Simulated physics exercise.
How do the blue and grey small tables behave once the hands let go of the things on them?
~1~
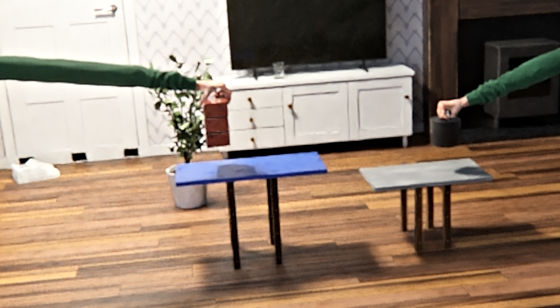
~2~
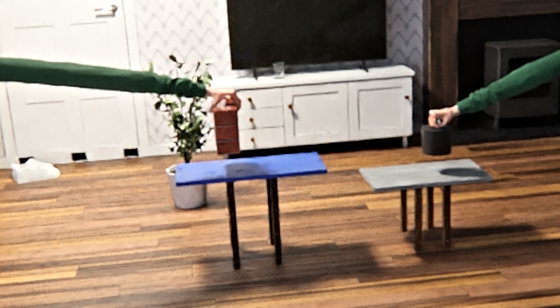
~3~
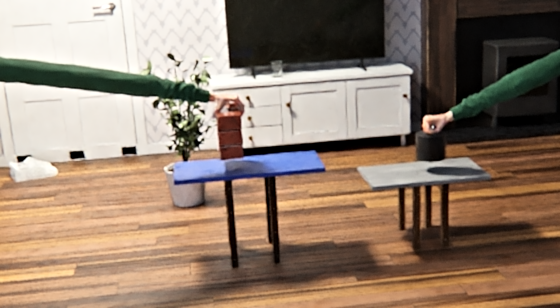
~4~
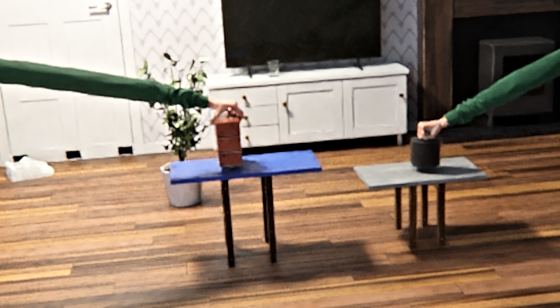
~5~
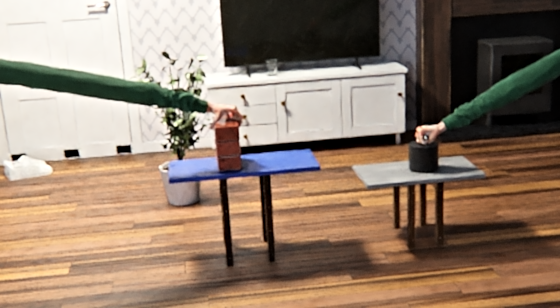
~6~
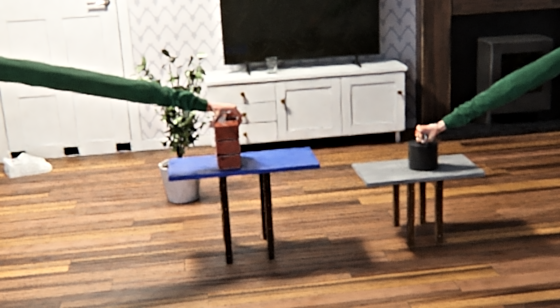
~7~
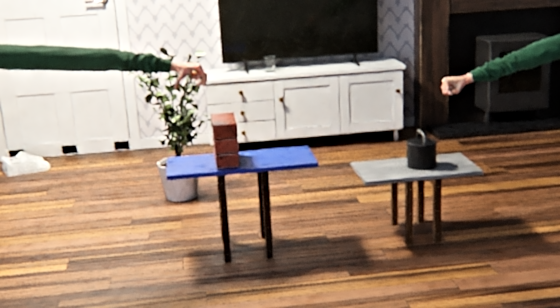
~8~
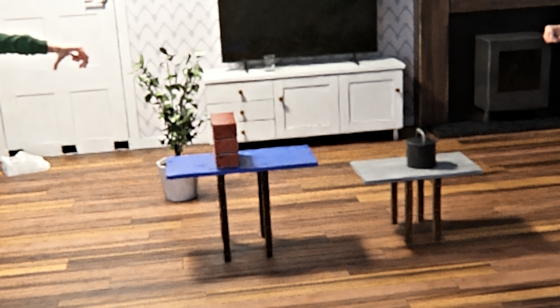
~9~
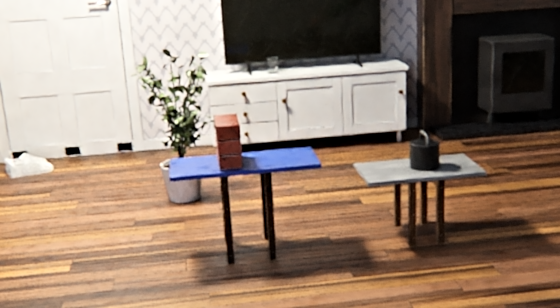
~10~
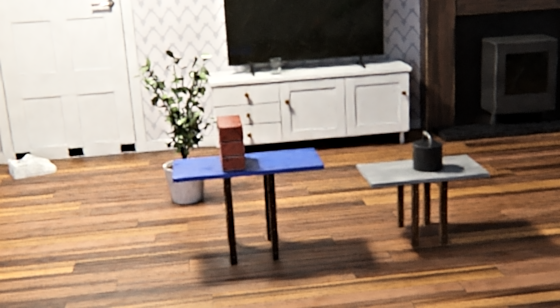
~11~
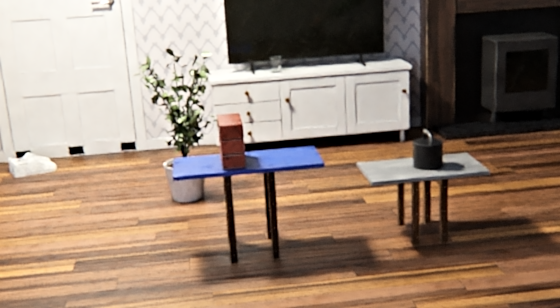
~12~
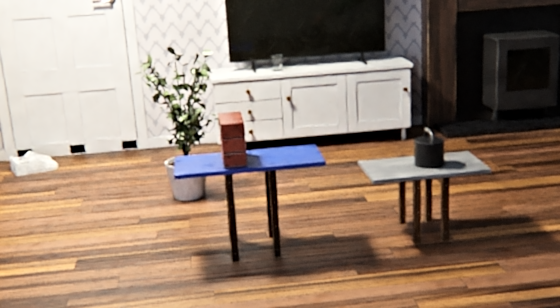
Both the blue small table and the grey small table keep steady, with the bricks and the dark object still resting on top.
Two green-sleeved hands lowered a stack of reddish bricks onto a blue small table and a dark round object onto a grey one, then let go and drew back out of view, and both tables stayed steady with their loads on top.
